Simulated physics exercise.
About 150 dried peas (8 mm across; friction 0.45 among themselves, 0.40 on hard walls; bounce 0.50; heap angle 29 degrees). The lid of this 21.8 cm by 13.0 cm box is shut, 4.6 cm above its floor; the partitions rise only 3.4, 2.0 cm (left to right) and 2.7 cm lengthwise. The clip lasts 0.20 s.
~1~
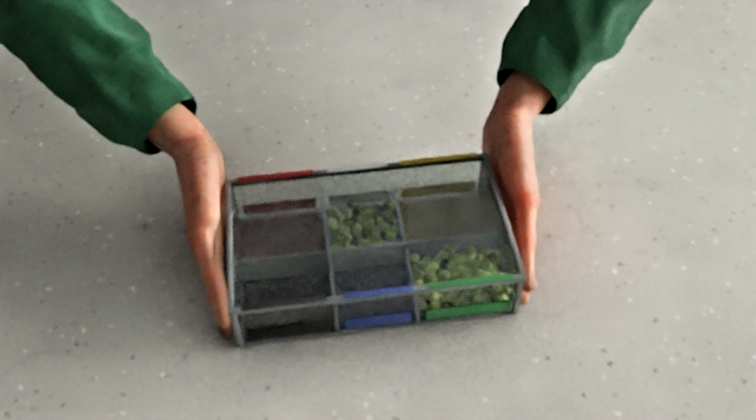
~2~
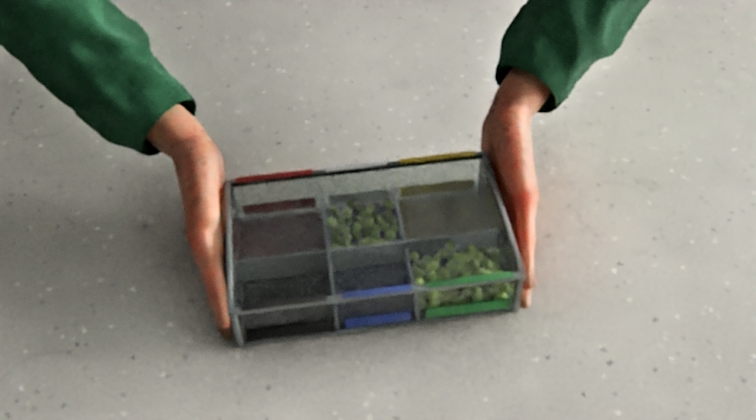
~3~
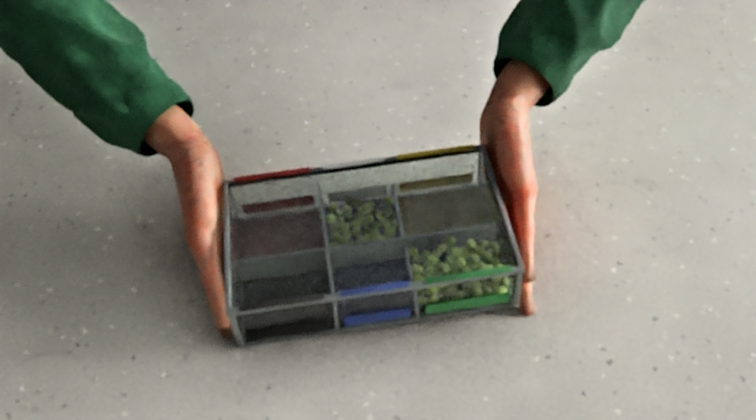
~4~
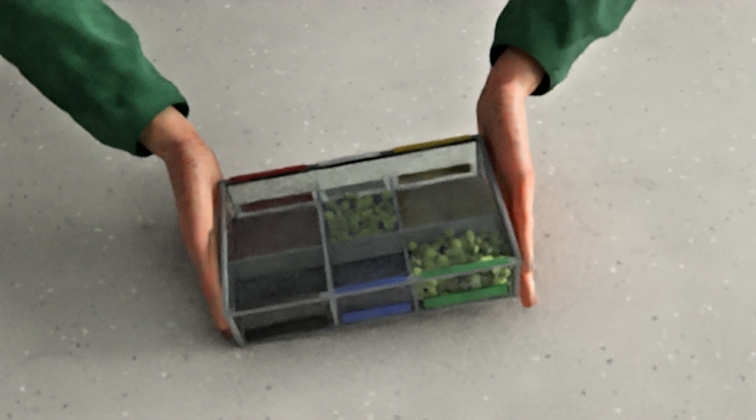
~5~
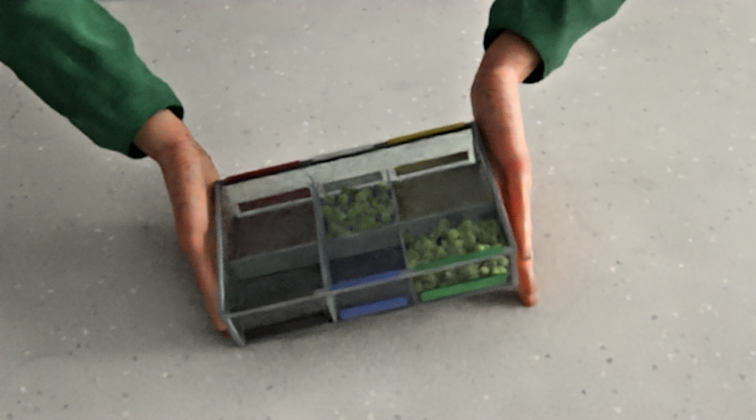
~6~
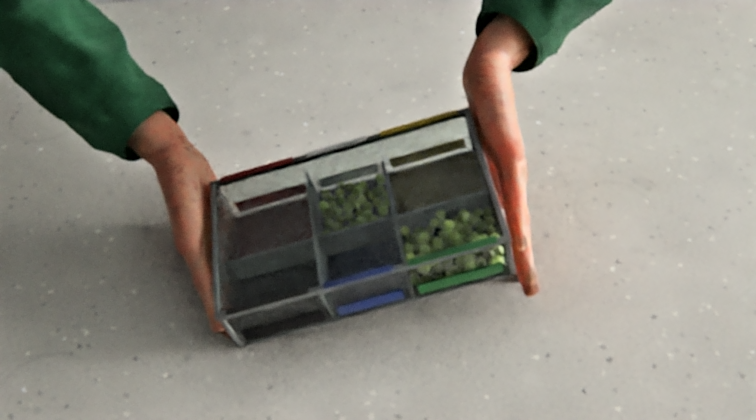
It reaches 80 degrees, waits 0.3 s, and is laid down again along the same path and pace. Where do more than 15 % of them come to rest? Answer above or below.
Red below, blue above, green above, yellow below, white above, black above.
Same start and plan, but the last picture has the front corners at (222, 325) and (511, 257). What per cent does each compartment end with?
Red 0; blue 35; green 25; yellow 0; white 25; black 15.
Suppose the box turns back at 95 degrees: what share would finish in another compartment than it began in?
About 90 per cent.
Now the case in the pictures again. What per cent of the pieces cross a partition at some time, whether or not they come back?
Some 45 per cent.
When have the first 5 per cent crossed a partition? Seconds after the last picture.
At about 0.70 s.
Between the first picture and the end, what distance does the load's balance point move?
Some 6.5 cm.
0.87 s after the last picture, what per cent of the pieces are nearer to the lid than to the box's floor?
About 30 per cent.
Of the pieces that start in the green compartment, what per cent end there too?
About 30 per cent.
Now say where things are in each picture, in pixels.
The first frame shows box tilt 0 degrees, front corners at (234, 309) and (520, 276); green 65 %, white 35 %.
The second frame shows box tilt 1 degrees, front corners at (233, 310) and (519, 274).
The third frame shows box tilt 3 degrees, front corners at (231, 310) and (518, 268).
The fourth frame shows box tilt 6 degrees, front corners at (228, 311) and (515, 259), lowest corner left front.
The fifth frame shows box tilt 10 degrees, front corners at (224, 313) and (510, 248), lowest corner left front.
The sixth frame shows box tilt 14 degrees, front corners at (220, 315) and (504, 237), lowest corner left front; green 65 %, white 35 %.
Then, 0.87 s after the last picture, tilt 80 degrees; blue 25 %, green 35 %, white 35 %, black 10 %.
Then, 1.45 s after the last picture, tilt 43 degrees; blue 25 %, green 20 %, white 35 %, black 25 %.
Then, 2.09 s after the last picture, tilt 0 degrees; blue 25 %, green 20 %, white 35 %, black 25 %.
In the end, red 0 %, blue 25 %, green 20 %, yellow 0 %, white 35 %, black 25 %.
